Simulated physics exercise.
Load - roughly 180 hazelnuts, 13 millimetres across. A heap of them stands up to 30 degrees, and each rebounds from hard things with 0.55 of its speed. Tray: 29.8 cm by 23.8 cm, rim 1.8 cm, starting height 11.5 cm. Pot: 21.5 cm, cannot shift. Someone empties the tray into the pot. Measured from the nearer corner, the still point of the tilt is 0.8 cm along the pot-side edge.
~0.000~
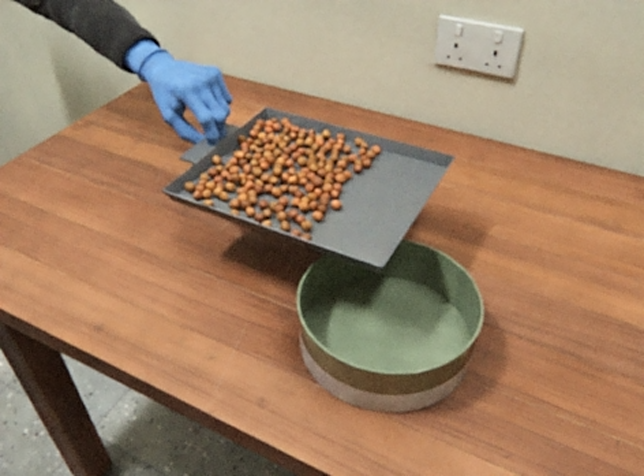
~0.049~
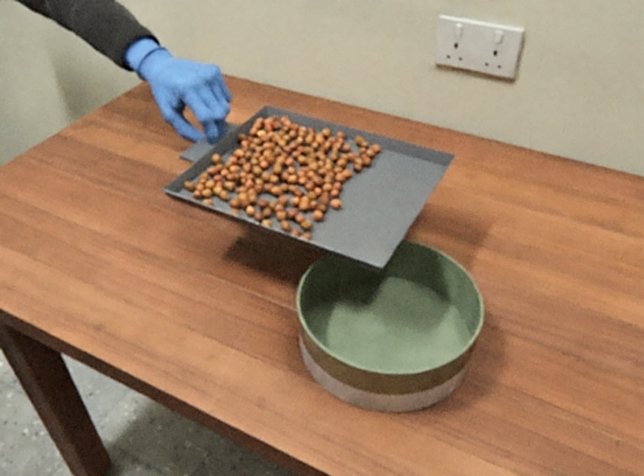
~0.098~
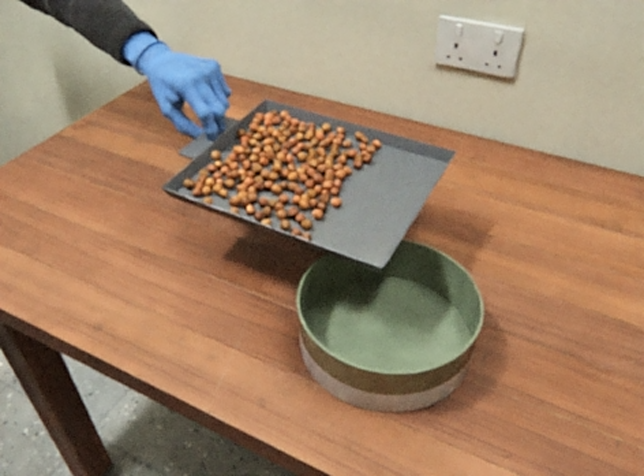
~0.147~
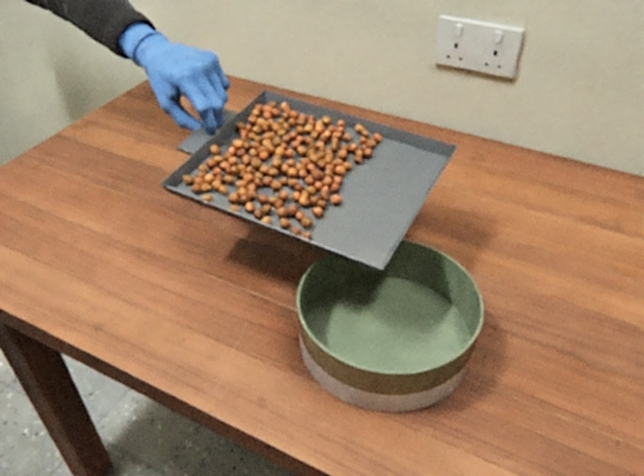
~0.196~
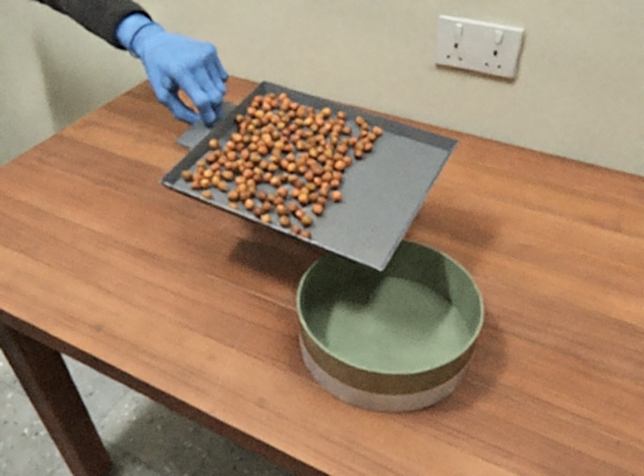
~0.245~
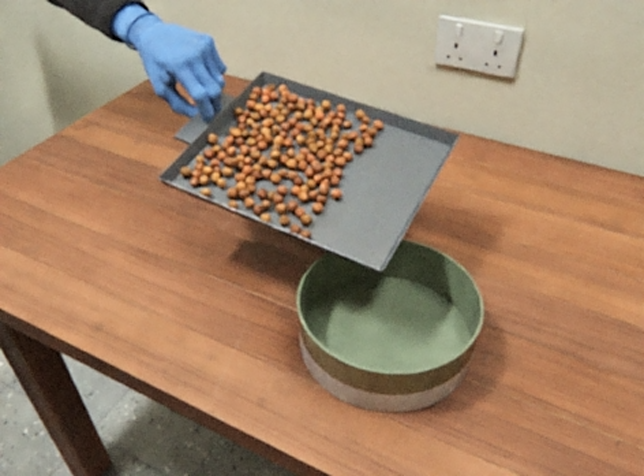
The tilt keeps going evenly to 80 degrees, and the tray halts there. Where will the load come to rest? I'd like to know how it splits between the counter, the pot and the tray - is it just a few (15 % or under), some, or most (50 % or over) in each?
Counter: Some; pot: Most; tray: Just a few.
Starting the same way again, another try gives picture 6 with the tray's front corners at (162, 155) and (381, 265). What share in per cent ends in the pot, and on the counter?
Per cent by place - pot 100, counter 0.
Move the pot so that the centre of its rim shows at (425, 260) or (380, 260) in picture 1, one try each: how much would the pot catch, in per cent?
About 5 and 40 per cent.
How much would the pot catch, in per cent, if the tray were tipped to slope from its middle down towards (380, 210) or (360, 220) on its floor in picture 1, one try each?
That would be close to 55 per cent and then close to 95 per cent.
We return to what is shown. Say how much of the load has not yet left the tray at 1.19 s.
Around 60 percent.
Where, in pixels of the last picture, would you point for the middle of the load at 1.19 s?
Roughly pixel (325, 253).
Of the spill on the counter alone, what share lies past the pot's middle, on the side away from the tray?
It comes to near 10 percent.
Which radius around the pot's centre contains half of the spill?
About 20 cm from the centre.
After 0.81 s, tilt 43 degrees; the tray holds 95 %, the pot 0 %.
Then, at 1.19 s, tilt 65 degrees; the tray holds 60 %, the pot 25 %.
After 1.66 s, tilt 80 degrees; the tray holds 0 %, the pot 75 %.
At rest (2.4 s), counter 25 %, pot 75 %, tray 0 %.
